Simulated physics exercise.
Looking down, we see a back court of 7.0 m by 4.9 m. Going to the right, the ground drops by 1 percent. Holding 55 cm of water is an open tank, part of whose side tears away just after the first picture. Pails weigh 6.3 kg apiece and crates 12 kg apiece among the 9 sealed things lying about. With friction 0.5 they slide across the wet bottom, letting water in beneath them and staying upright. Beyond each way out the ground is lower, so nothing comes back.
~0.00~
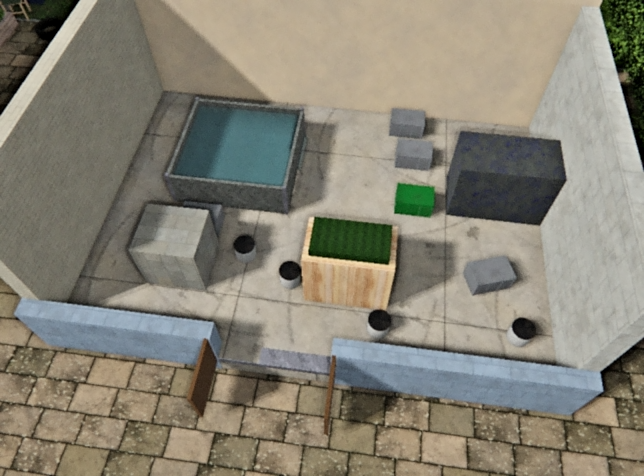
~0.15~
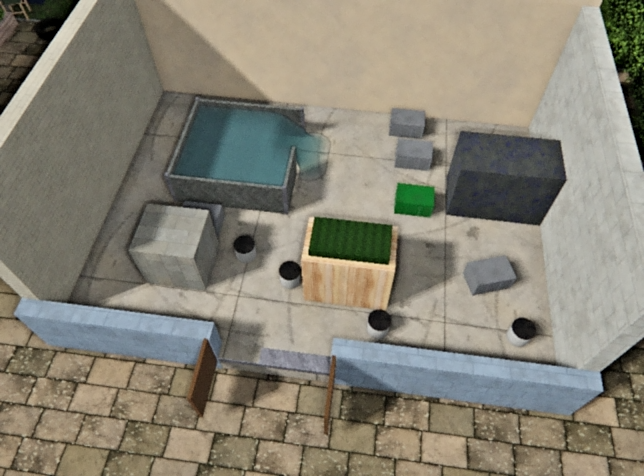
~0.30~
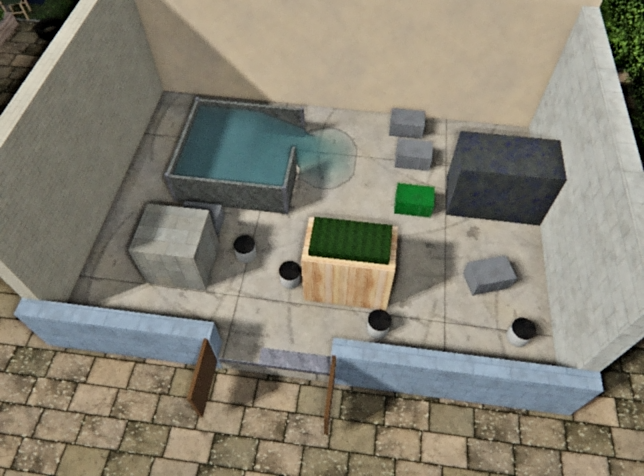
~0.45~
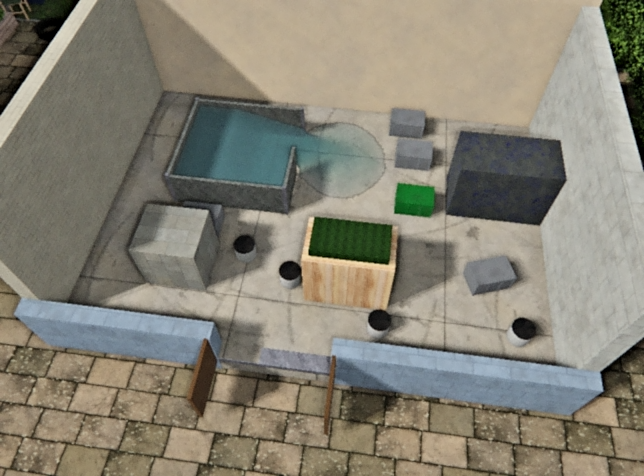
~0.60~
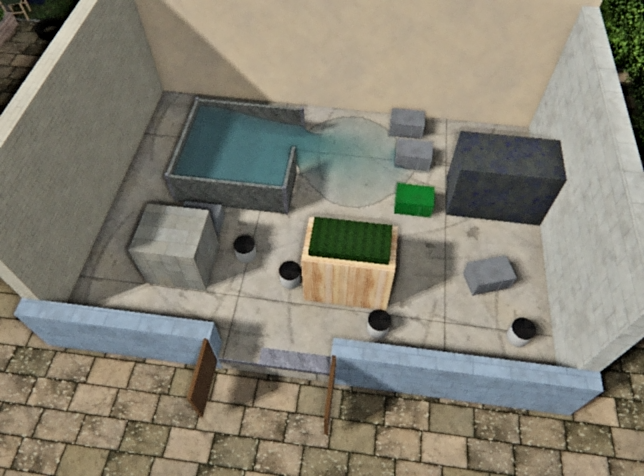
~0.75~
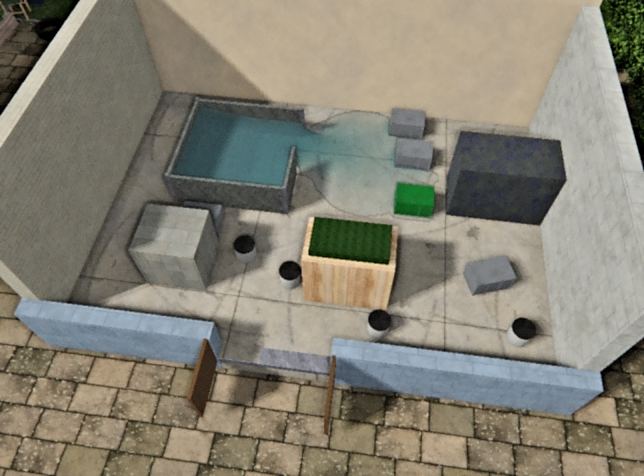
Water pouring through a gap in the right side of an open tank, spreading across a walled courtyard among motionless blocks and crates.
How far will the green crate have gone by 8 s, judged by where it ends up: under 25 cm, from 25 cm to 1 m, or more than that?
It ends up distant.
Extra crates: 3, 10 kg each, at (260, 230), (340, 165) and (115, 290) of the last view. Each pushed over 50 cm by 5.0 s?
In turn: Short of it, past it, under.
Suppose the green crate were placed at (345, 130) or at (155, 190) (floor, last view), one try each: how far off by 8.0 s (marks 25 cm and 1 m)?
One after the other: It is taken far off, and then it stays more or less still.
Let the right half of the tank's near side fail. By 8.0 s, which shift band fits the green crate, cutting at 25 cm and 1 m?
After that, the green crate hardly moves.
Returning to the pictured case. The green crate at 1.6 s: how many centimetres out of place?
I'd guess some 20 cm by then.
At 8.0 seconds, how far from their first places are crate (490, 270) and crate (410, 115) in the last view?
In turn: 60 cm, 300 cm.
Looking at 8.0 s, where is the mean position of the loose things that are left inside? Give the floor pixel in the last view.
Mean position: Approximately (384, 277).
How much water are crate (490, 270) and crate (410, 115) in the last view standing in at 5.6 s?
I'd estimate 8 cm for the first and 11 cm for the second.
After 1.6 s the green crate is near (424, 201), 0.2 m from its start, aground; 0 of 9 are out; 1 afloat.
After 3.6 s the green crate is near (464, 324), 2.3 m from its start, aground; 0 of 9 are out; 2 afloat.
After 5.6 s the green crate is near (472, 343), 2.6 m from its start, afloat; 0 of 9 are out; 5 afloat.
After 8.0 s the green crate is near (499, 327), 2.5 m from its start, afloat; 0 of 9 are out; 4 afloat.
